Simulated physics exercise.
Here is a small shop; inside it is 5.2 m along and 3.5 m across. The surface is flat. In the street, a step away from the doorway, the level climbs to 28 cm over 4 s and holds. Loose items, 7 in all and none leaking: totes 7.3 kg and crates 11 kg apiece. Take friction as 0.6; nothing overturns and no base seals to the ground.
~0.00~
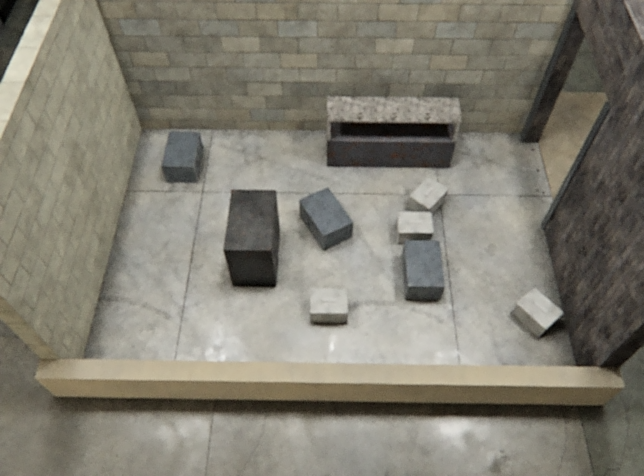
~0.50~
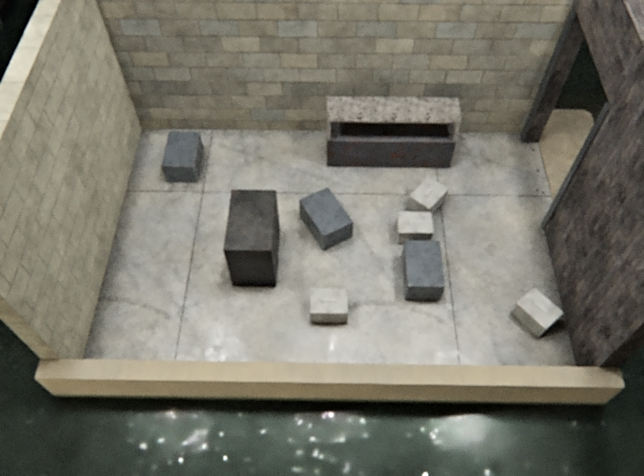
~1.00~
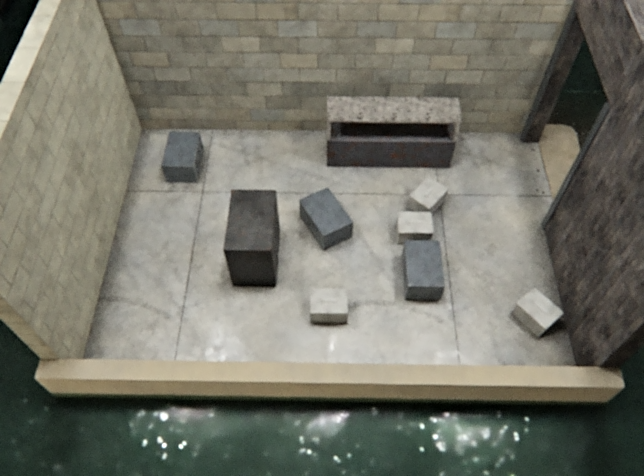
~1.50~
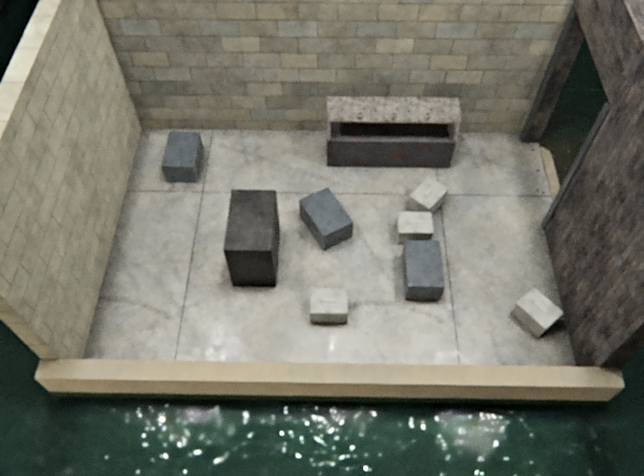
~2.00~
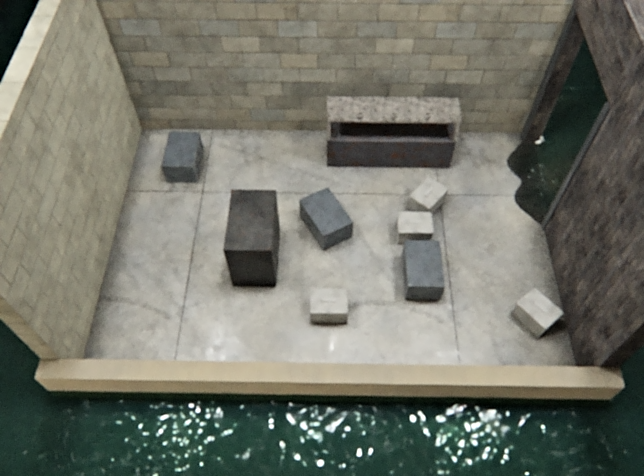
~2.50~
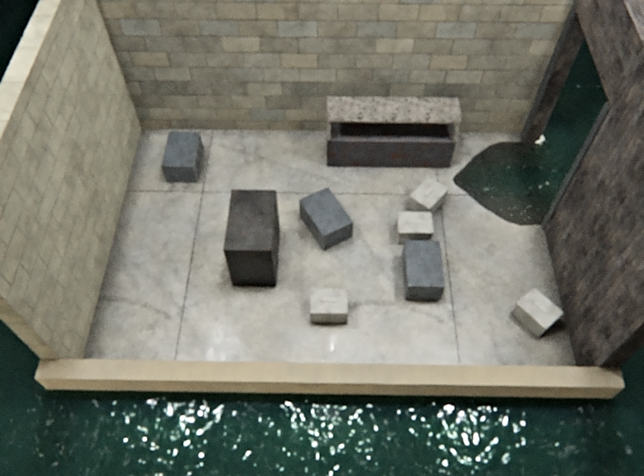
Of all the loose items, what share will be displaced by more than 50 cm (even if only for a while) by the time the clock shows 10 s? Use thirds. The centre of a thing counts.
That comes to two thirds or more.
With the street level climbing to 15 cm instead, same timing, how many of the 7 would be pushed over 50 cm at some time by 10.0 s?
Then 3.
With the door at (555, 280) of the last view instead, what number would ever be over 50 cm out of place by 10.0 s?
In that case 7 of them.
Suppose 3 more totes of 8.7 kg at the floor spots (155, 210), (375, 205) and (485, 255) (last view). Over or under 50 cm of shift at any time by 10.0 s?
In that order: Over, more, short of it.
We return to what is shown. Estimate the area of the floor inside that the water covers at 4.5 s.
Roughly 7.0 m2.
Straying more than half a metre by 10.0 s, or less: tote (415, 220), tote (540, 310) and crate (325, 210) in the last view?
In turn: Over, short of it, more.
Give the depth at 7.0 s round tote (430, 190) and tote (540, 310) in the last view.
About 7 and 1 cm.
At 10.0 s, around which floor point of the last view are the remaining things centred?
Around (248, 271).
After 3.5 s 0 of 7 are over 50 cm from their spots; 0 afloat.
After 4.5 s 2 of 7 are over 50 cm from their spots; 0 afloat.
After 7.0 s 5 of 7 are over 50 cm from their spots; 5 afloat.
After 10.0 s 6 of 7 are over 50 cm from their spots, and 6 have been at some point; 6 afloat.
